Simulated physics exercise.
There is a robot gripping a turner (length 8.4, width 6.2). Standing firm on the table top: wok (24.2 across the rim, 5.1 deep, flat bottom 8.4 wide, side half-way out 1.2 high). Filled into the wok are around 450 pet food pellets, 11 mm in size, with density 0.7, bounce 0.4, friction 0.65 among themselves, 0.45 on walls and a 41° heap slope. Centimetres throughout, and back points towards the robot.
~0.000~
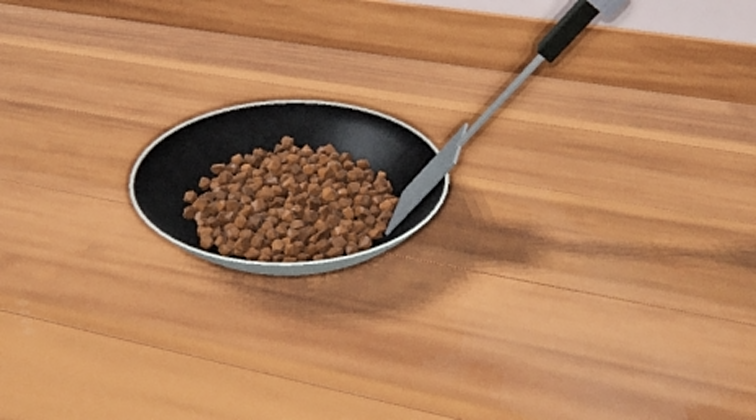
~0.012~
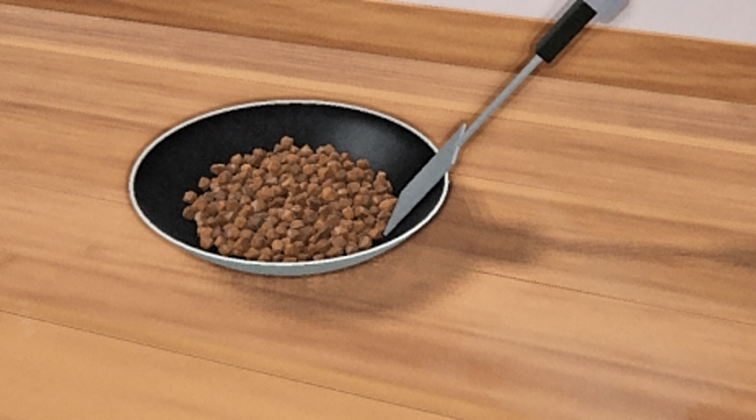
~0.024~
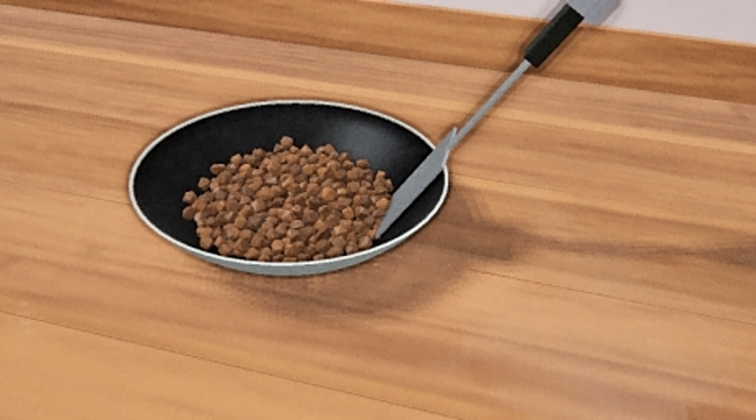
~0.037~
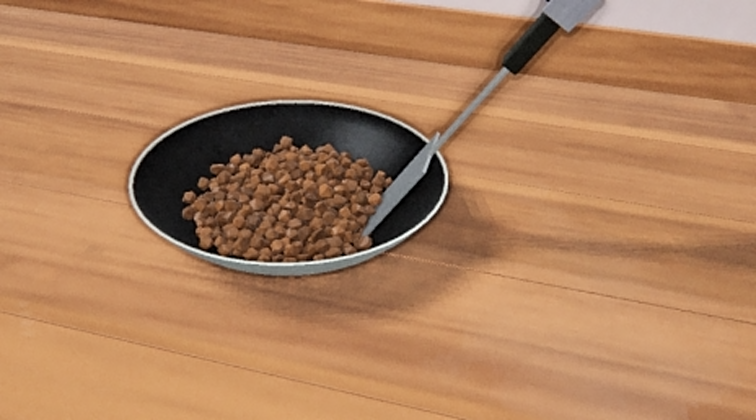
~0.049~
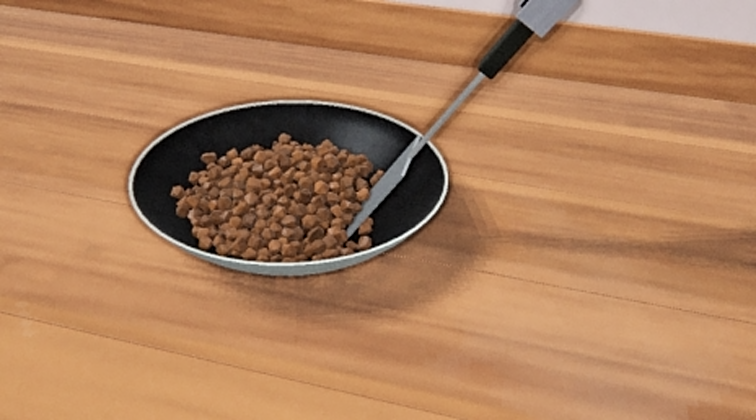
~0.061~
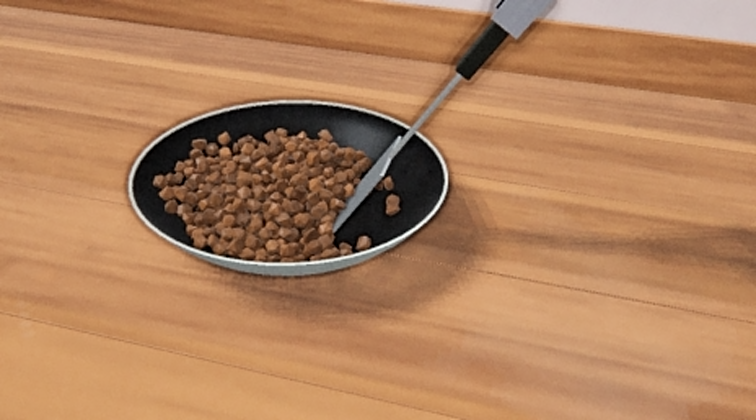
A grey turner with a black grip, held at the upper right by a barely visible grey robot gripper, slants into a black, pale-rimmed wok of brown pellets. The wok stands on a striped wooden table top, seen from above at an angle by a still camera. After barely moving, the blade slides left, pushing the pellets leftward while a few separate on its right.
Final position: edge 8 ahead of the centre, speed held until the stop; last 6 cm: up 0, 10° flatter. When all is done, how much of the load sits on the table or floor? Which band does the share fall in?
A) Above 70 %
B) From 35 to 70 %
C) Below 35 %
B.
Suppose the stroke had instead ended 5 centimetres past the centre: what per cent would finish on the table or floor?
My guess would be around 20 per cent.
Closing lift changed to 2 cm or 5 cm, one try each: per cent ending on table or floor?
I'd say close to 45 percent for the first and close to 35 percent for the second.
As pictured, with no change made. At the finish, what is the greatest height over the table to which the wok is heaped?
5.5 cm.
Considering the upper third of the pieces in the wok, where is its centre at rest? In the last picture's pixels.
(212, 165).
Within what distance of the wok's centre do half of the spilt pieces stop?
The answer is around 22 cm.
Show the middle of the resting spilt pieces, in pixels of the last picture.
I'd point to somewhere close to (82, 171).
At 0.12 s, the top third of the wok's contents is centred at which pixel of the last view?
Roughly pixel (207, 150).
After 0.09 s, sloping 58°, highest piece 10 above the table; 451 in the wok, 3 on the blade or in flight.
After 0.12 s, sloping 55°, highest piece 14 above the table; 436 in the wok, 18 on the blade or in flight.
After 0.34 s, sloping 48°, highest piece 22 above the table; 262 in the wok, 153 on the table or floor, 39 on the blade or in flight.
After 1.39 s, sloping 48°, highest piece 6 above the table; 261 in the wok, 193 on the table or floor.
In the end, 261 in the wok, 193 on the table or floor. That is 43 % on the table or floor.
